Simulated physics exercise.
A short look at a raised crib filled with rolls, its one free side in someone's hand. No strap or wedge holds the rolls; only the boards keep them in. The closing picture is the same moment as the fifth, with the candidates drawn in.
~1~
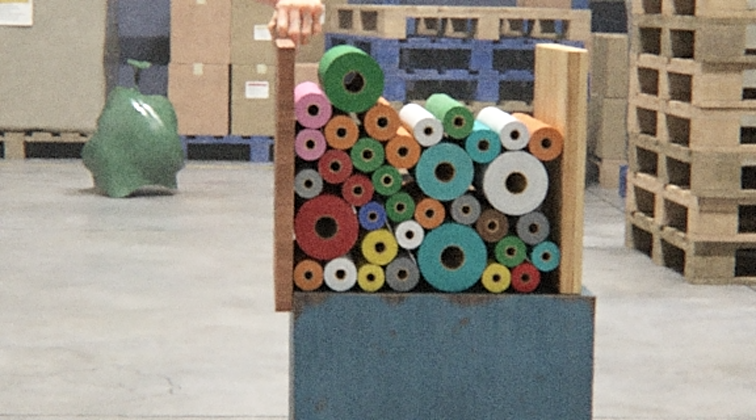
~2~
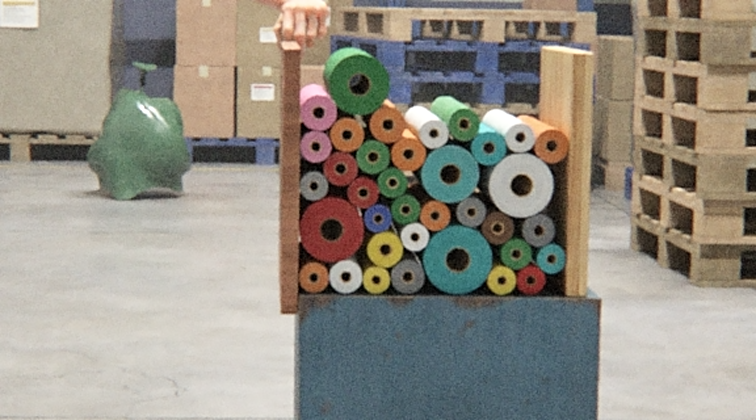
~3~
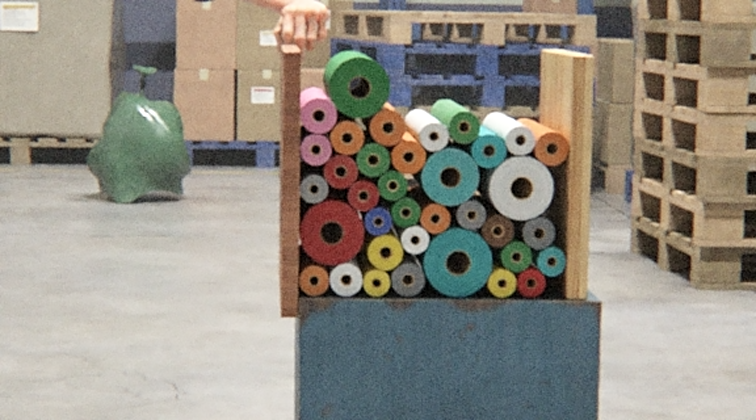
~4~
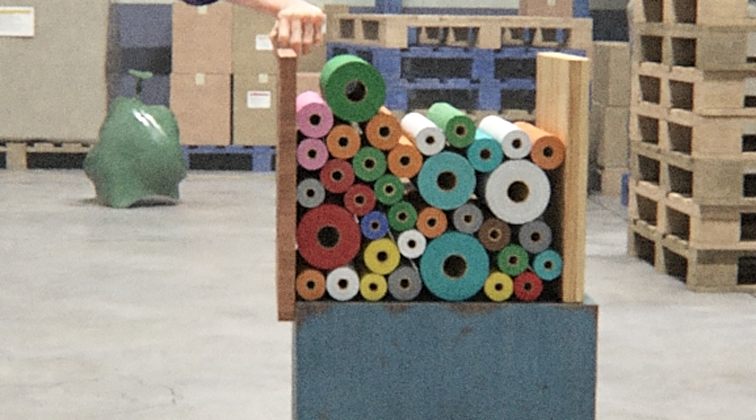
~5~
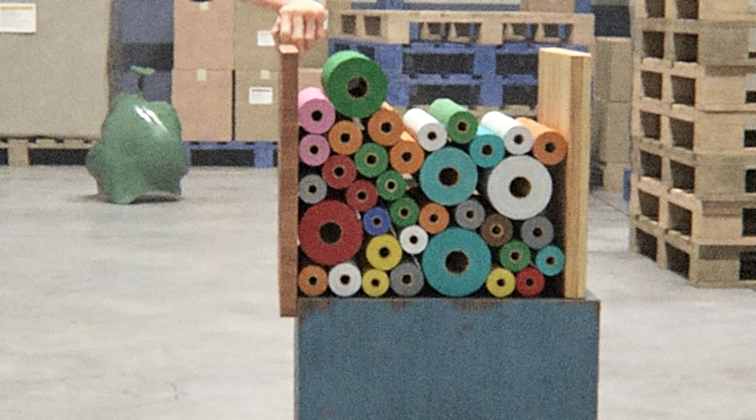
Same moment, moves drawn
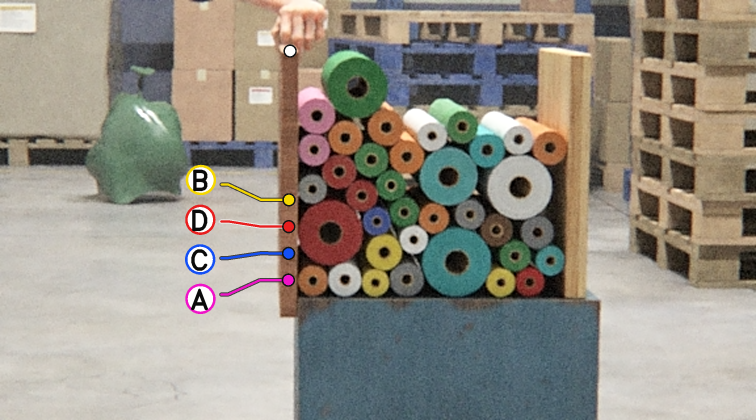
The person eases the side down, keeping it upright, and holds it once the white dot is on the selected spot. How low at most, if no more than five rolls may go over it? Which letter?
The lowest mark that will do is B.
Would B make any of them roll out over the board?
At B: Yes.
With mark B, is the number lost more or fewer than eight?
At B, fewer than eight.
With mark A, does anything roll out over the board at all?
Yes, at A.
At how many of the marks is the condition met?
One of the four.
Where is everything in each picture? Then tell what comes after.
A grey roll (466, 210); a grey roll (308, 184); a green roll (367, 155), in the first picture.
A green roll (373, 157); a white roll (434, 133), in the second picture.
A green roll (464, 127); side board (289, 172), in the third picture.
An orange roll (311, 285); a yellow roll (499, 286), in the fourth picture.
A green roll (515, 256); a grey roll (470, 215); a grey roll (312, 189), in the fifth picture.
On the marked copy, A at (288, 280); B at (289, 200); C at (289, 253); D at (289, 227); the white dot at (290, 51).
Taking B. A third of the way, top of the board (299, 119).
Two thirds of the way, top of the board (298, 196).
When it is over, top of the board (298, 199), four out over the board.
As for the rest, A more than five out over the board; C six out over the board; D six out over the board.
